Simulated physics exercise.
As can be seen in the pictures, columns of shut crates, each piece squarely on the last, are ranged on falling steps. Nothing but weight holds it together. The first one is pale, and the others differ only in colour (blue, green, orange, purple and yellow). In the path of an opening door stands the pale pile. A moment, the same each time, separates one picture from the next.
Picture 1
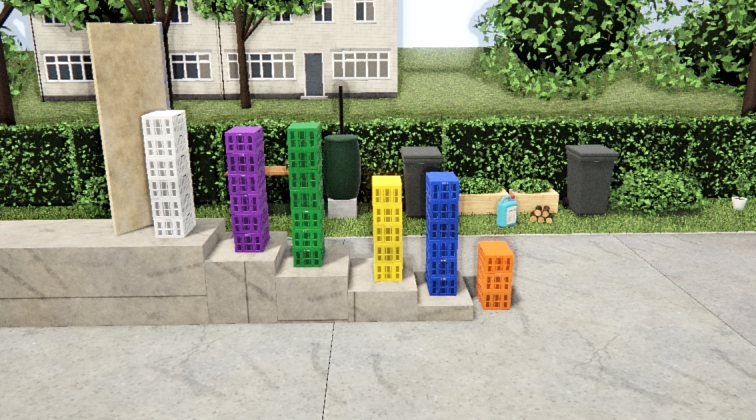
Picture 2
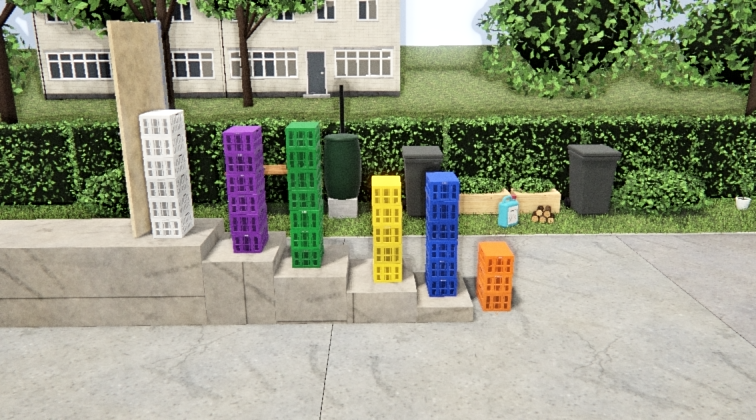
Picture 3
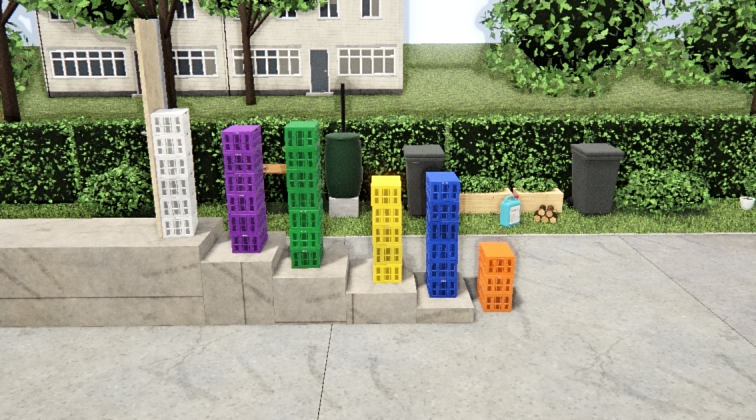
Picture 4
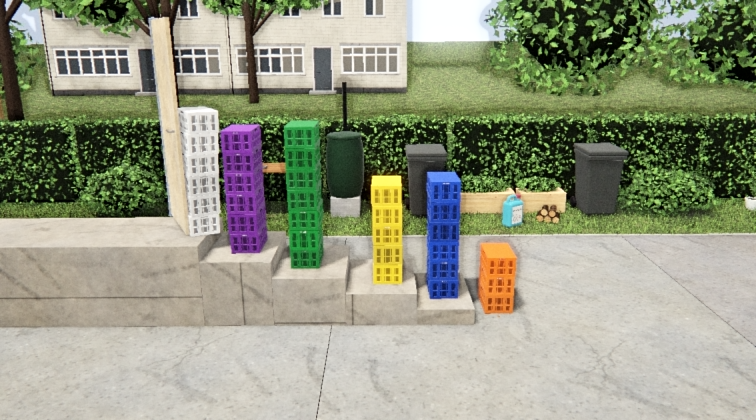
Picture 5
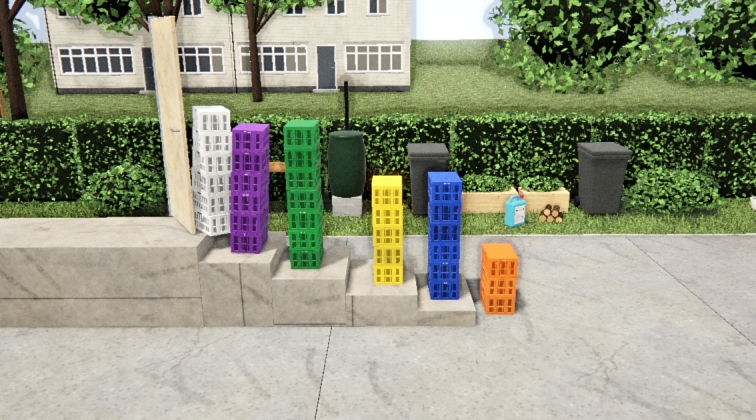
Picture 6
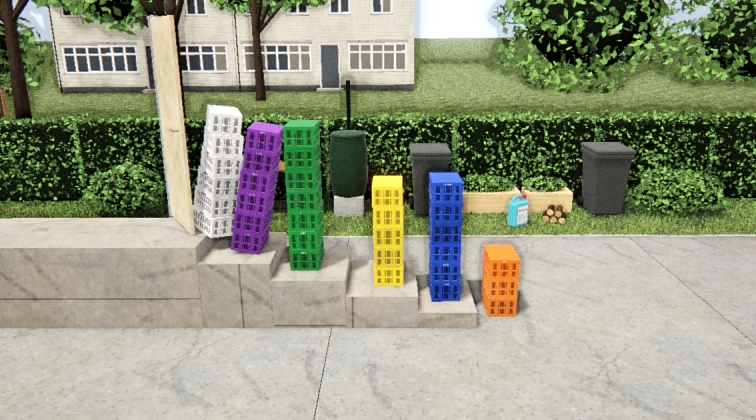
The footage shows columns of stacked crates on descending steps as a tall pale panel swings round beside the white column, which shifts right and leans against the purple one, so that both tilt slightly toward the green column.
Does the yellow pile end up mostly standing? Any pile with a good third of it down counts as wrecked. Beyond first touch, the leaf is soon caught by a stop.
No, it goes down.
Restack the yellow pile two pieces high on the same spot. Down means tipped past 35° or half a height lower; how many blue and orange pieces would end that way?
Once things settle, blue has 5 down and orange has 1.
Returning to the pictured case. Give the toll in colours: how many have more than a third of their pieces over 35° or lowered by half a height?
Toll: 5.
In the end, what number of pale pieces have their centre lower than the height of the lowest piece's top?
Count: 5.
Just after the last frame, 6 of the pale pile down; none of the 5 yellow crates down (12 of 27 in all colours); top yellow crate tilted barely; top green crate on its side.
A moment on, 6 of the pale pile down; 5 of the 5 yellow crates down (21 of 27 in all colours); top yellow crate tilted clearly, about its own height lower; top blue crate on its side.
When it is over, 6 of the pale pile down; 5 of the 5 yellow crates down (25 of 27 in all colours); top yellow crate upside down; top blue crate upside down. In pixels of the last frame, middles, top blue crate near (655, 297).
